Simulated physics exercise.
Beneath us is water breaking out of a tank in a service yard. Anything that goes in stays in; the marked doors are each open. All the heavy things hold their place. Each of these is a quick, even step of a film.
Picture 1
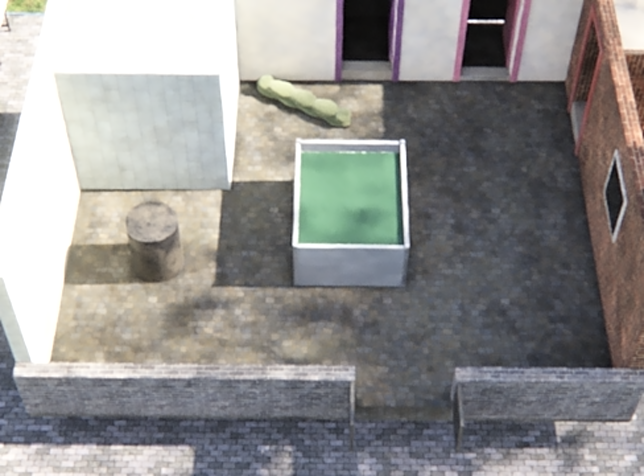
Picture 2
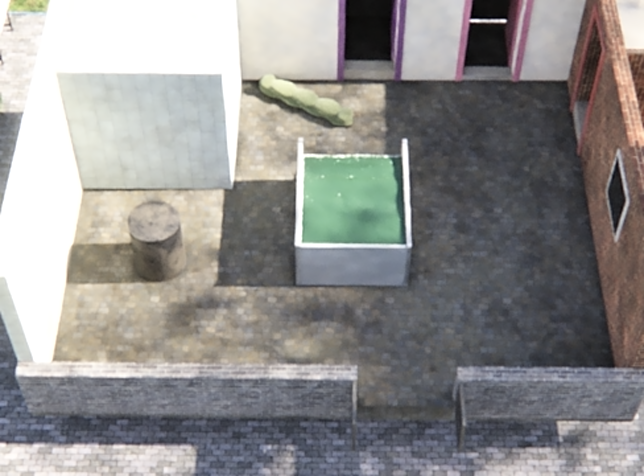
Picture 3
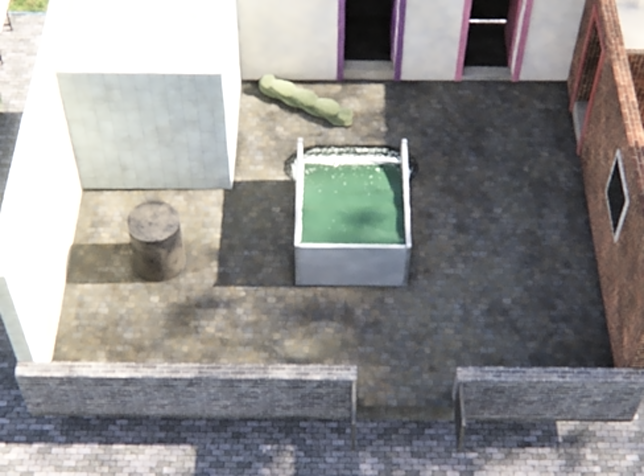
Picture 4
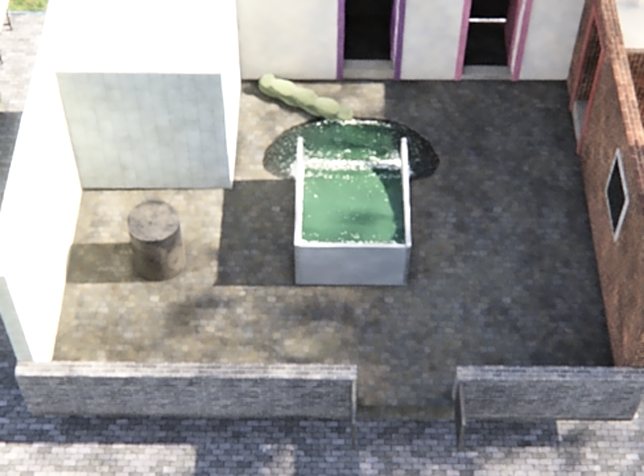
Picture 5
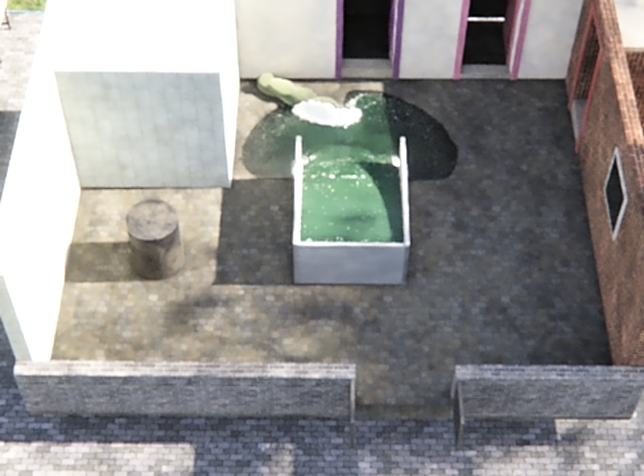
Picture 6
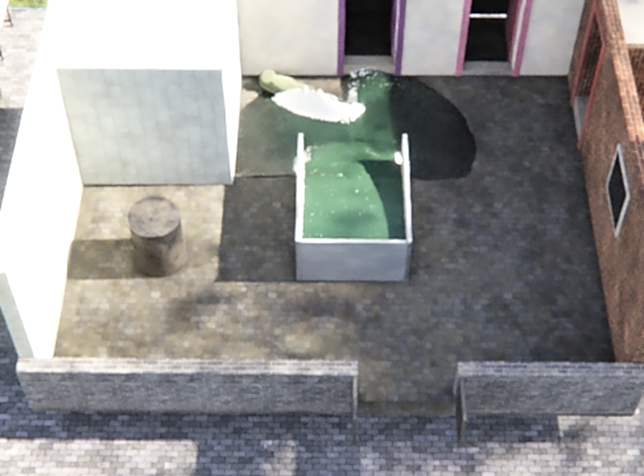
Green water pouring from the far side of a white tank in a walled yard, spreading across paving and around a hedge.
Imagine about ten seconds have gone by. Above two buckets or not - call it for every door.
Pink door: Above two buckets; purple door: Above two buckets; red door: Not above two buckets.
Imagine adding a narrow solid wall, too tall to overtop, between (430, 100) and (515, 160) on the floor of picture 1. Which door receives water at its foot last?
The last is the red-painted one.
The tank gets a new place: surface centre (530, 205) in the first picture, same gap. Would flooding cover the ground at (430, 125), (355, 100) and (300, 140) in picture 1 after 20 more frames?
My reading is hit by the flood first, hit by the flood next and hit by the flood last.
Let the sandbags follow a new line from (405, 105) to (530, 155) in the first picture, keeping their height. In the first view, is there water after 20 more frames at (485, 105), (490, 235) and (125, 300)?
Well, in order they'd be waterlogged, waterlogged and left untouched.
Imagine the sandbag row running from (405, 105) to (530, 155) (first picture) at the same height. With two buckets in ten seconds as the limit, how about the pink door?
So pink door never gets there.
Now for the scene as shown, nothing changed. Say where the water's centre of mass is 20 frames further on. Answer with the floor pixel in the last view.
Near (381, 147).
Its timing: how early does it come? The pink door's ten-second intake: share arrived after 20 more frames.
Near 65 %, I'd say.
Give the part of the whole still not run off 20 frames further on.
That works out to about 94 per cent.
A moment on, water covers 20 % of the floor; the pink door wet at the sill, nothing in, the purple door over two buckets in, the red door not reached.
Next, water covers 25 % of the floor; the pink door under two buckets in, the purple door far over two buckets in, the red door not reached.
Then, water covers 45 % of the floor; the pink door over two buckets in, the purple door far over two buckets in, the red door wet at the sill, nothing in.
Later, water covers 80 % of the floor; the pink door over two buckets in, the purple door far over two buckets in, the red door wet at the sill, nothing in.
In the end, water covers 95 % of the floor; the pink door over two buckets in, the purple door far over two buckets in, the red door wet at the sill, nothing in.
